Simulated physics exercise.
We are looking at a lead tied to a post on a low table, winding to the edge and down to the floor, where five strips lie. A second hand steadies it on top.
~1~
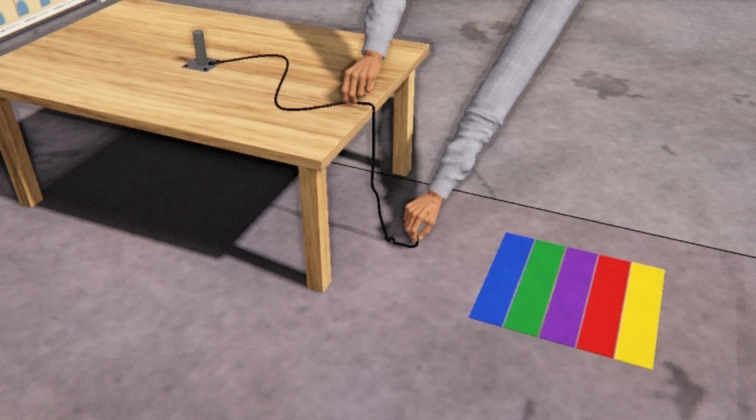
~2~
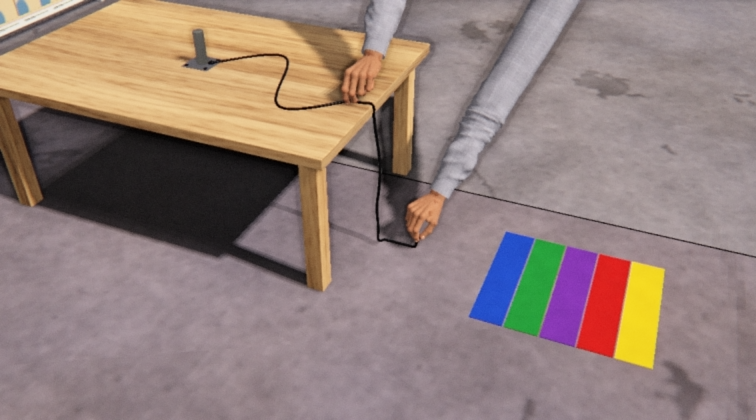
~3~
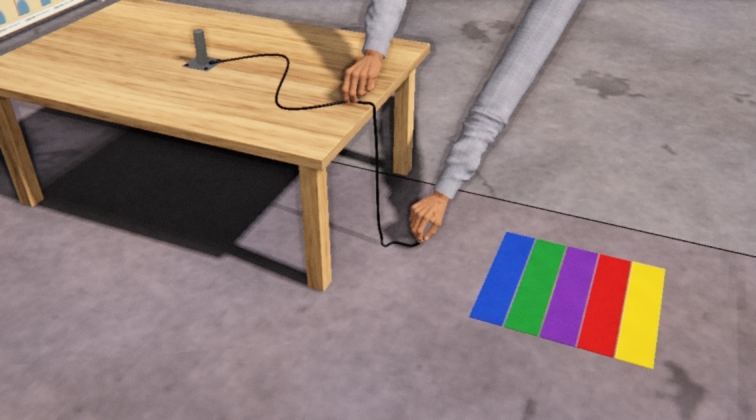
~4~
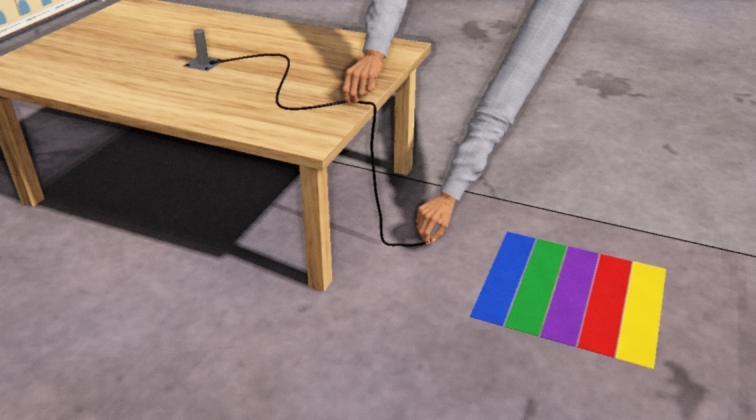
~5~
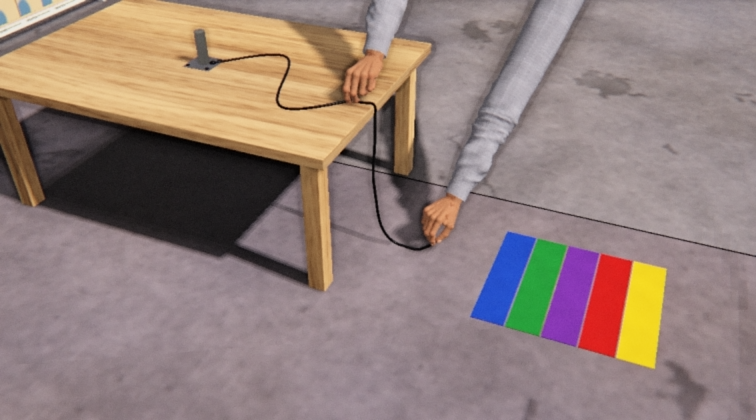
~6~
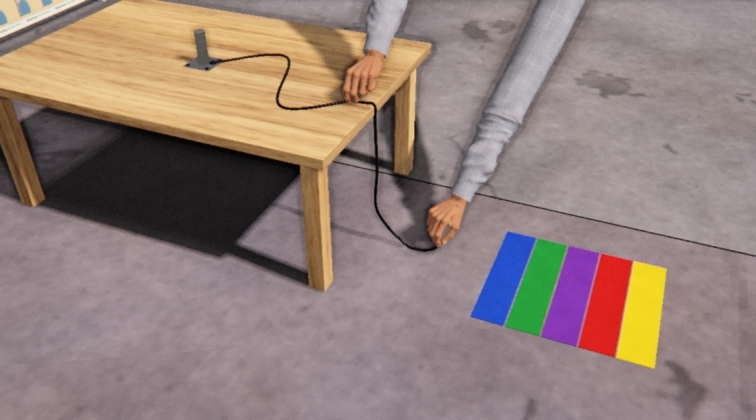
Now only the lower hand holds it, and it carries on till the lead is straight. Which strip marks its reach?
The yellow one.
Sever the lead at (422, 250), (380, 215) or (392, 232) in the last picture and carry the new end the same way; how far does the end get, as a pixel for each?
The places are (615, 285), (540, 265) and (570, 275).
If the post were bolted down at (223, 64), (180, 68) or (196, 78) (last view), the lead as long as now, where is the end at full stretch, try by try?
In that order: (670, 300), (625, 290) and (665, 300).
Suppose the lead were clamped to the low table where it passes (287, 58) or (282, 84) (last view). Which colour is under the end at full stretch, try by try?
One after the other, red; purple.
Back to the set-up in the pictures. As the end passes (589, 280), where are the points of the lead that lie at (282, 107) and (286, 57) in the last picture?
At (382, 108), then (274, 81).
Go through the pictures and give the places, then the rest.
End (417, 238); blue (492, 305); green (526, 314); purple (562, 324); red (598, 334); yellow (637, 344), in the first frame.
End (419, 238); lead through (245, 57) (287, 69) (277, 104) (353, 102) (380, 163) (378, 225), in the second frame.
End (423, 239), in the third frame.
End (430, 240); lead through (247, 57) (288, 69) (278, 104) (354, 101) (373, 162) (381, 225), in the fourth frame.
End (435, 242), in the fifth frame.
End (441, 243); lead through (247, 57) (288, 69) (278, 104) (355, 101) (377, 162) (385, 223), in the sixth frame.
Soon after, end near (589, 280); over purple.
After that, end near (625, 289); over red.
At the stop, end near (646, 295); over yellow. It halts on the yellow strip.
